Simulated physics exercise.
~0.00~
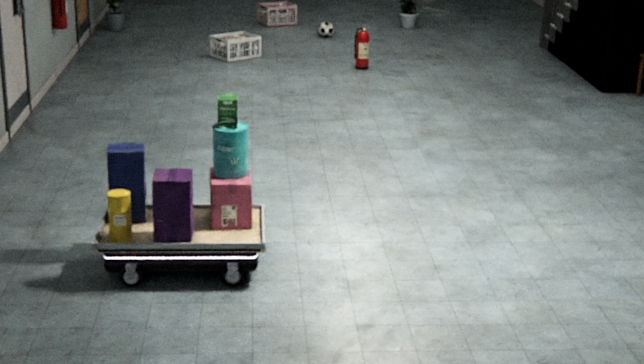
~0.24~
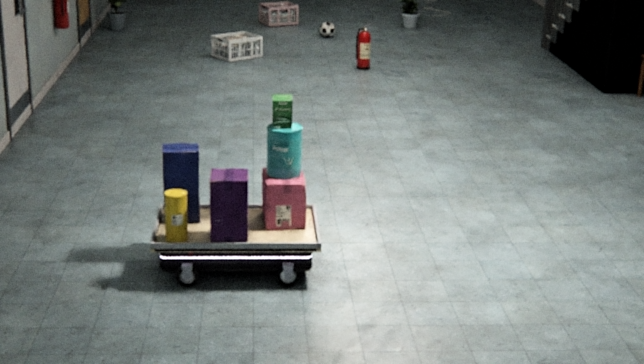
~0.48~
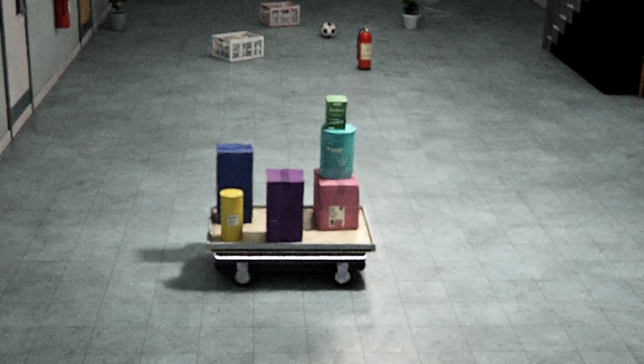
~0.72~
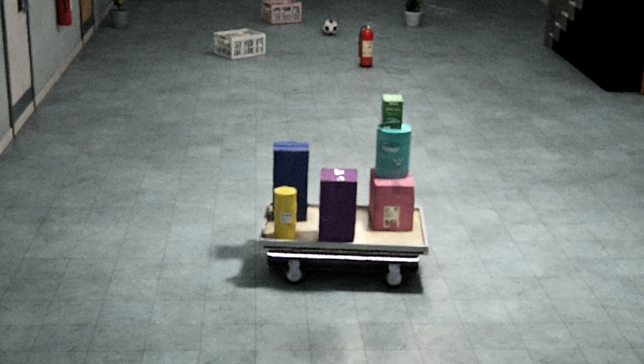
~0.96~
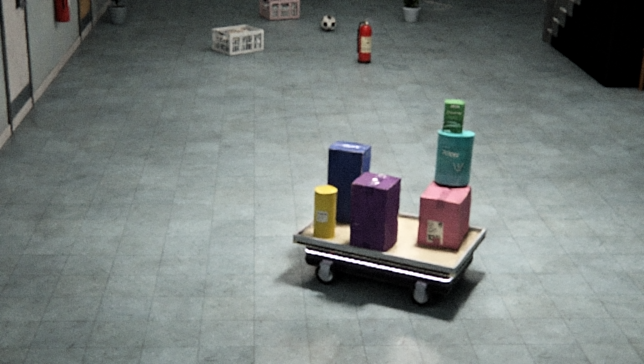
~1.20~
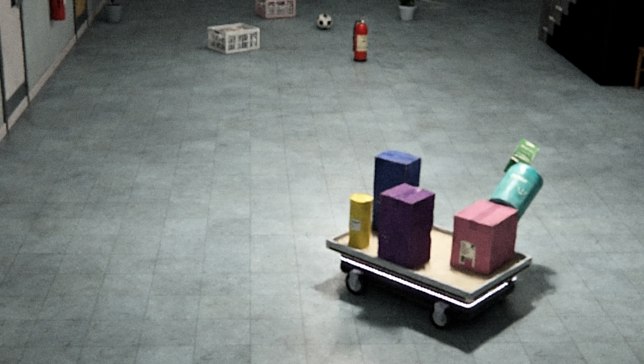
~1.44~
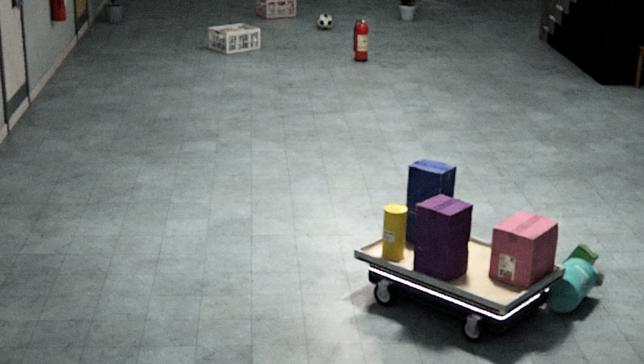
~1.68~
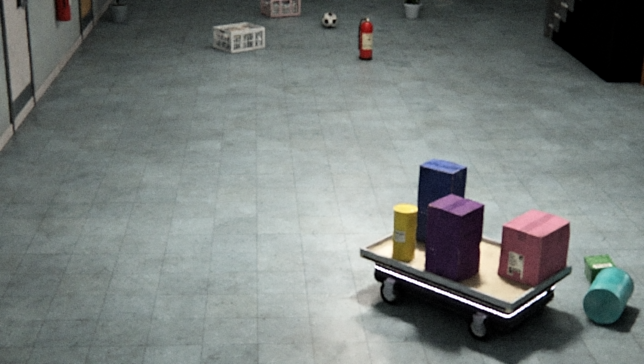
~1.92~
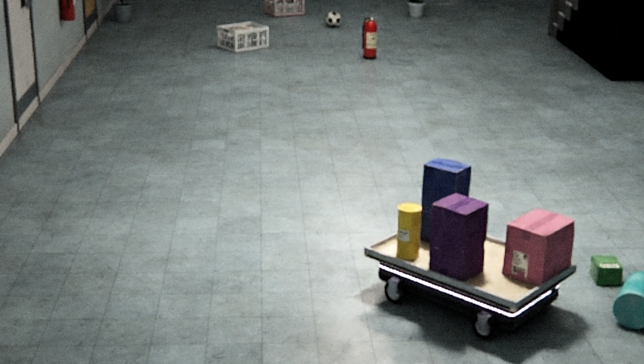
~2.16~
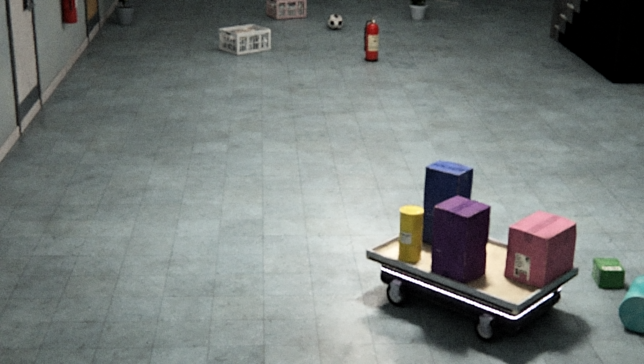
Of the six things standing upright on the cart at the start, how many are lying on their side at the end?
Two of them are lying on their side at the end, the turquoise pail and the green box.
